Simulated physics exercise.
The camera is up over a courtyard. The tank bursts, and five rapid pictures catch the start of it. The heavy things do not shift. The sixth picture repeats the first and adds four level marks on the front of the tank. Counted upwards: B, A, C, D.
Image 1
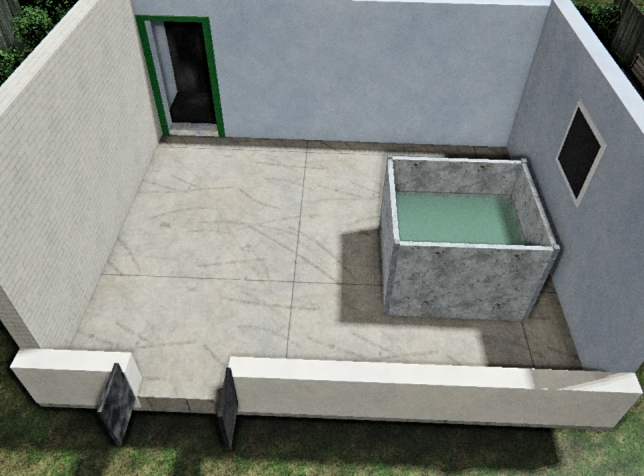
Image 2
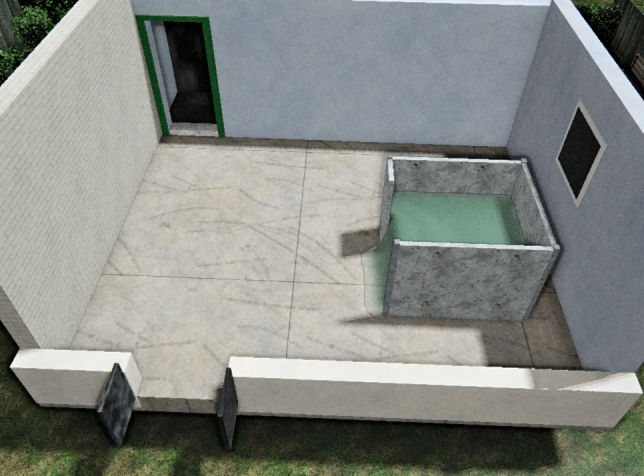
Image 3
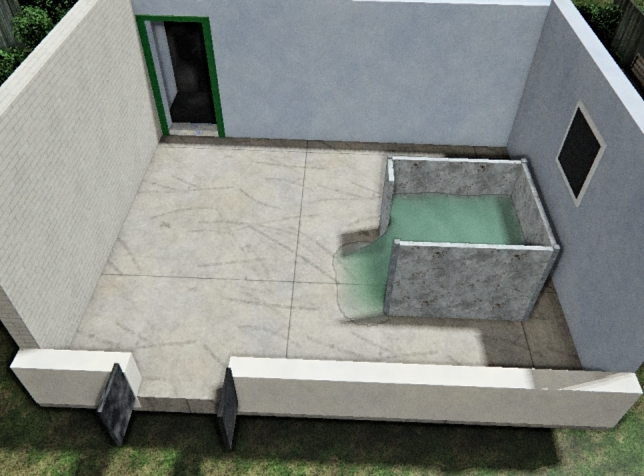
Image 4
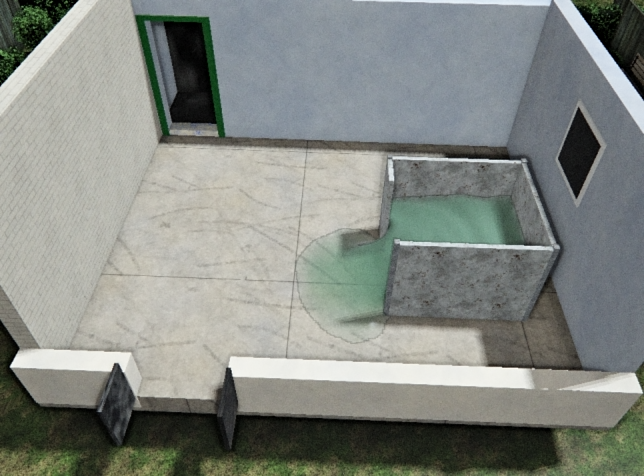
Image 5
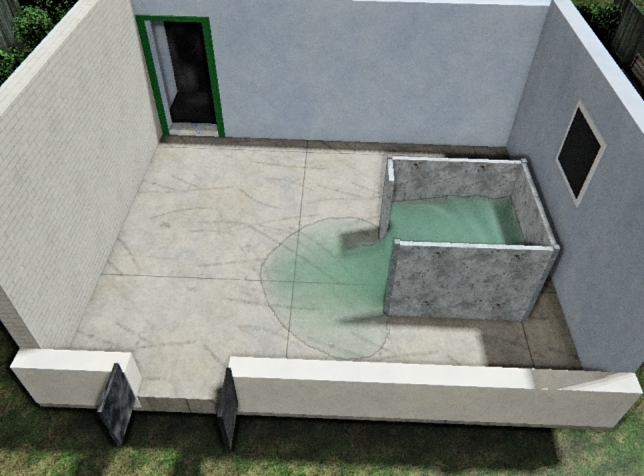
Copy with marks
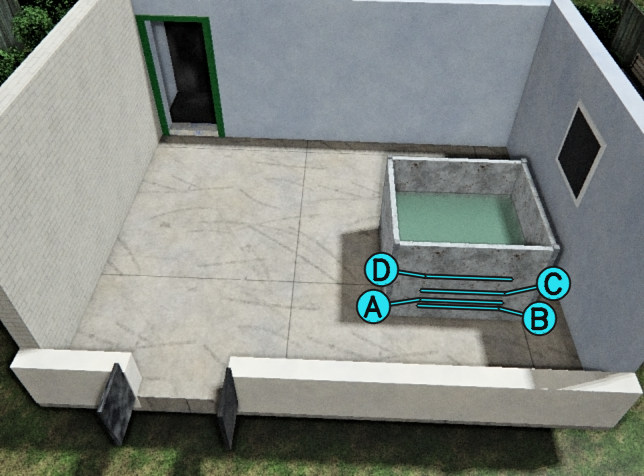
In a walled courtyard, green water pours from a tank's open left side and spreads leftward across the floor.
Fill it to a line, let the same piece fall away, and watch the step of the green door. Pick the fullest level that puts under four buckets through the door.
Take C.
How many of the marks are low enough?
Three.
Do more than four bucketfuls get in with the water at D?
Yes, it does.
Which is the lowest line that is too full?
D it is.
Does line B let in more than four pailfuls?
No.
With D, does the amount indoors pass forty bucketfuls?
No, it does not.
On the marked copy, A at (460, 301); B at (458, 307); C at (463, 292); D at (467, 277); from the bottom up B, A, C, D.
Choosing A, a splash gets over, under a bucket.
Choosing B, nothing gets over.
Choosing C, a bucket or two gets in.
Choosing D, about 12 bucketfuls get in.
